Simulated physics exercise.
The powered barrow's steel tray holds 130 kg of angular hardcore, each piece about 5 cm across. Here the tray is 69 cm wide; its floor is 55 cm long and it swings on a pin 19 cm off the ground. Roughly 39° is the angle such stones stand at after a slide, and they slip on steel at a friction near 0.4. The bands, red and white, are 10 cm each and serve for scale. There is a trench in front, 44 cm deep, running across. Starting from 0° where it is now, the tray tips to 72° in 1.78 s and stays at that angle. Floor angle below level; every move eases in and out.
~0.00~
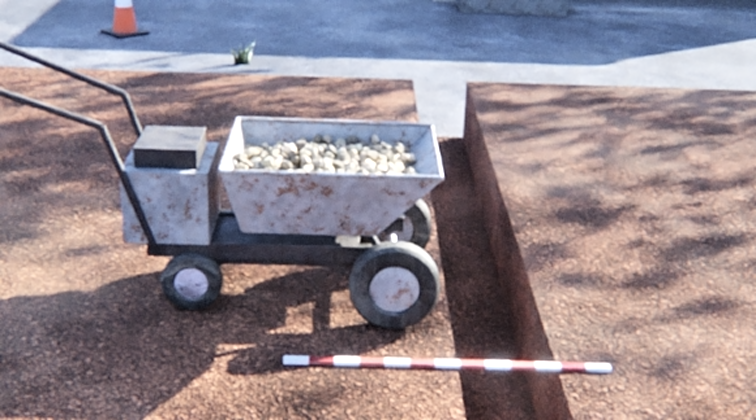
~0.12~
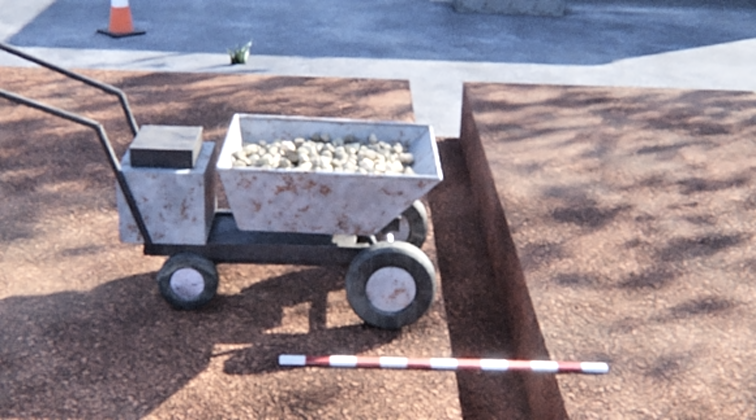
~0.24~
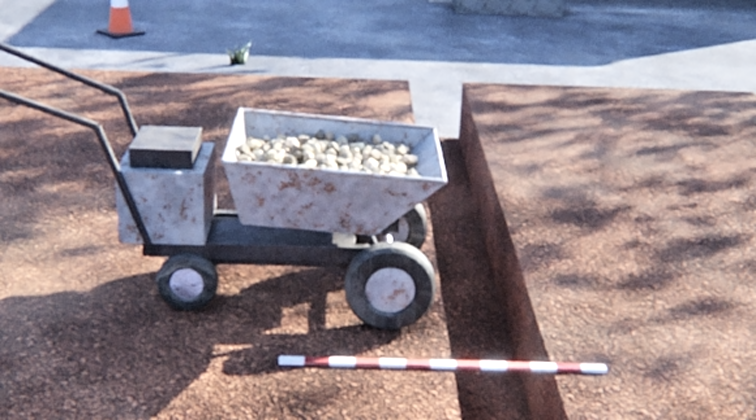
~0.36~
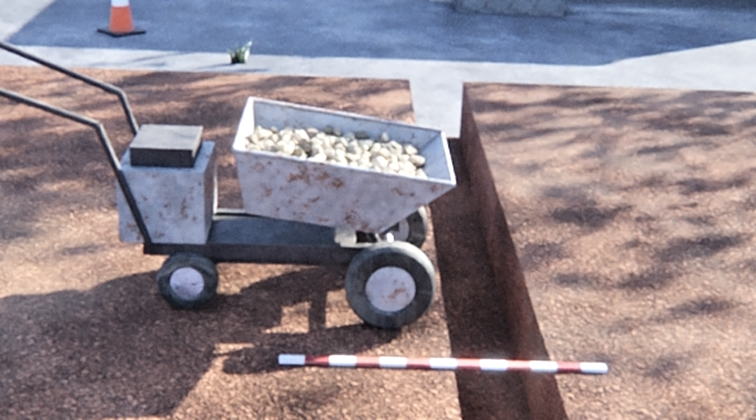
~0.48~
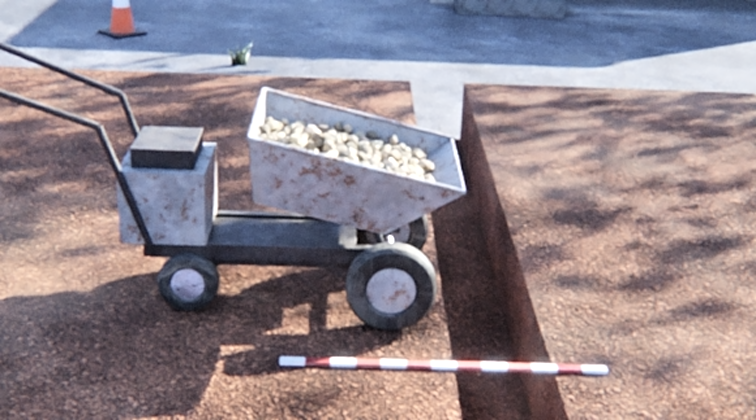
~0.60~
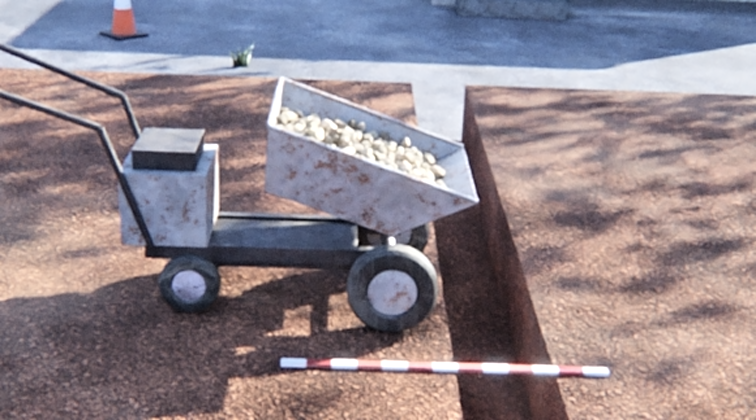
A small powered barrow loaded with pale stones stood beside a trench, near a red and white striped pole. Its steel tray stayed level briefly, then tilted steadily forward to the right, its back end rising.
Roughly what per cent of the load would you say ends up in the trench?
I'd say 57 per cent ends up in the trench.
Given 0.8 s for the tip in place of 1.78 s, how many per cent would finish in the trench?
I'd put it at roughly 40 per cent.
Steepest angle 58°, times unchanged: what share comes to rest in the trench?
About 25%.
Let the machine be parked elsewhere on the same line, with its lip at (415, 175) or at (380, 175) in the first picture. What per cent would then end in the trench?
Roughly 85 in a hundred from the first, 100 in a hundred from the second.
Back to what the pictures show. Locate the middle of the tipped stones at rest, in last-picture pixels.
I'd put it close to (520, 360).
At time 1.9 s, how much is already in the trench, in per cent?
By that moment, roughly 15 per cent of the load.
After 1.3 s the floor is at 61°; 100 % in the tray; the foremost stones are at (513, 250).
After 1.9 s the floor is at 72°; 61 % in the tray, 13 % in the trench, 26 % past the trench; the foremost stones are at (615, 309).
After 2.2 s the floor is at 72°; 27 % in the tray, 27 % in the trench, 47 % past the trench; the foremost stones are at (677, 304).
After 4.2 s the floor is at 72°; 0 % in the tray, 57 % in the trench, 43 % past the trench; the foremost stones are at (688, 295).
